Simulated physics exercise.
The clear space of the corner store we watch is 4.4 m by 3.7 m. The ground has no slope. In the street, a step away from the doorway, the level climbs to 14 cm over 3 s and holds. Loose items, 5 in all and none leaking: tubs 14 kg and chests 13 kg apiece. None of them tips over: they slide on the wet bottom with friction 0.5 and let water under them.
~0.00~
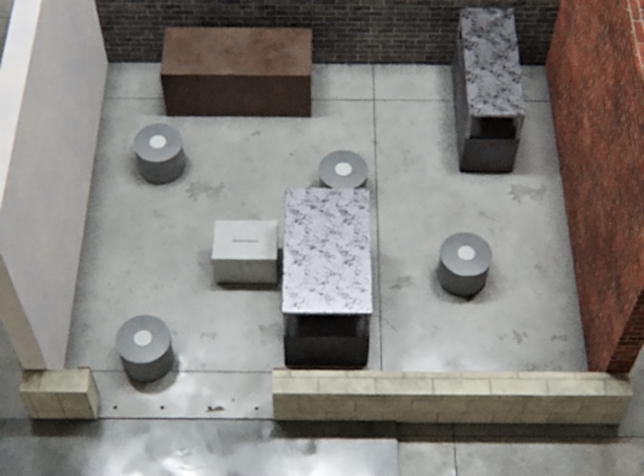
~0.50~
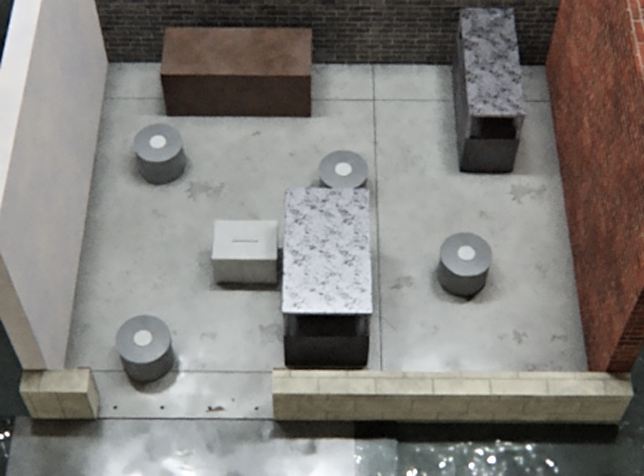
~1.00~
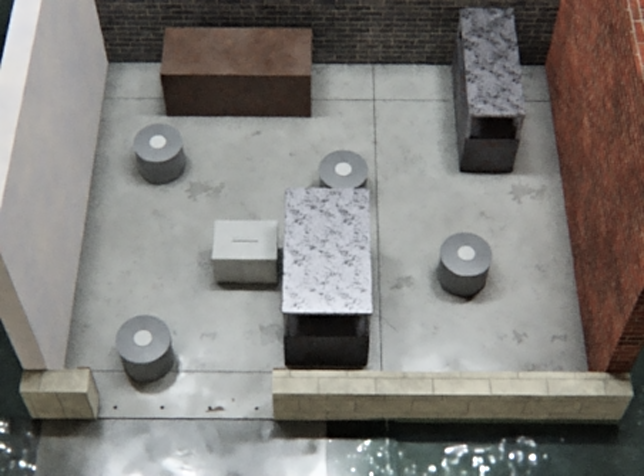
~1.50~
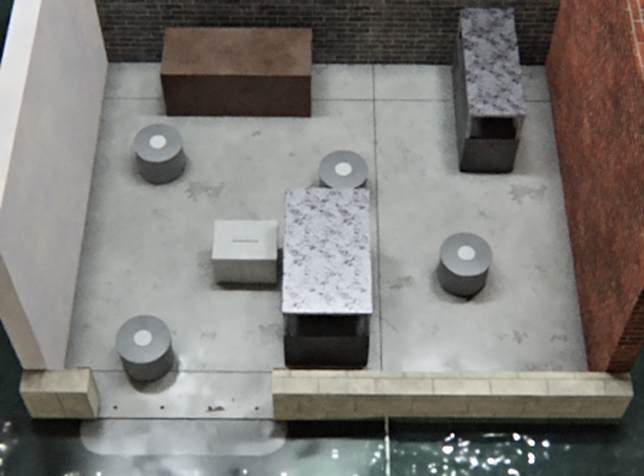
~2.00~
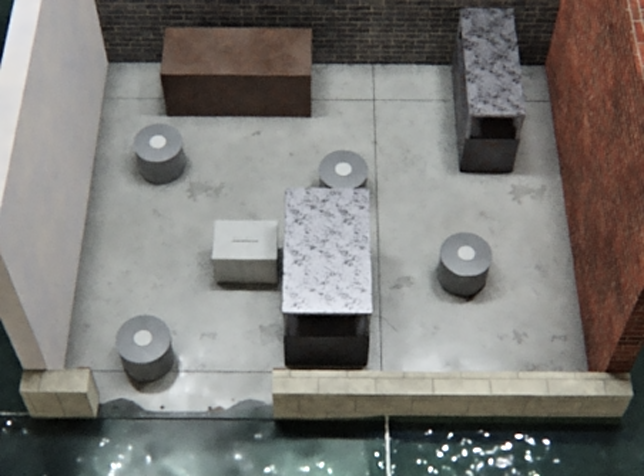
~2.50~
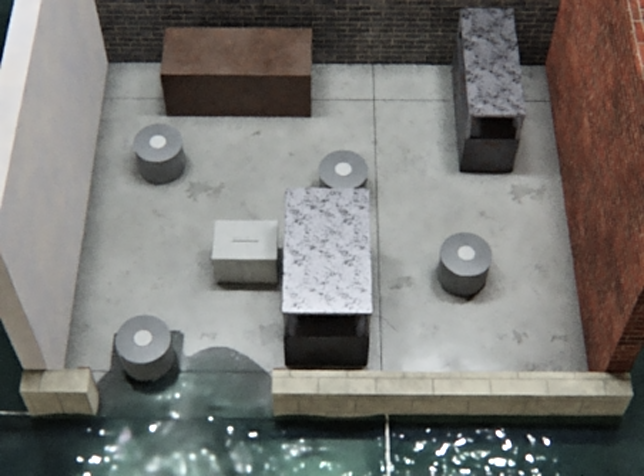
Dark water spreading across the street outside a walled room, then seeping through the doorway around a grey tub, all objects staying still.
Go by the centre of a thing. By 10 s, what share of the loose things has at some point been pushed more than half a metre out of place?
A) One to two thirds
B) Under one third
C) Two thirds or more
A.
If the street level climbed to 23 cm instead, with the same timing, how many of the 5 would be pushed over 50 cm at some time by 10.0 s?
Result: 4.
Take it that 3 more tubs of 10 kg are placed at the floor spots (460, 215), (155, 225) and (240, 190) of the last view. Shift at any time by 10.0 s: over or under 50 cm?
In turn: Within the mark, beyond the mark, beyond the mark.
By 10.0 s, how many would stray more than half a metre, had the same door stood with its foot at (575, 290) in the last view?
That gives 1 of them.
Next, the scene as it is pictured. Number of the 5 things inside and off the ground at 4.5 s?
It comes to 0.
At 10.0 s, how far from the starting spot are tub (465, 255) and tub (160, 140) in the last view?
First 0 cm, then 20 cm.
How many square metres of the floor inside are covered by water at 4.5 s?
Wet area: Approx. 4.0 m2.
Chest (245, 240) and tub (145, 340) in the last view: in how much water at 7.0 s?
I'd put it at 9 cm and 6 cm respectively.
After 3.5 s 0 of 5 are over 50 cm from their spots; 0 afloat.
After 4.5 s 0 of 5 are over 50 cm from their spots; 0 afloat.
After 7.0 s 2 of 5 are over 50 cm from their spots; 1 afloat.
After 10.0 s 2 of 5 are over 50 cm from their spots, and 2 have been at some point; 3 afloat.
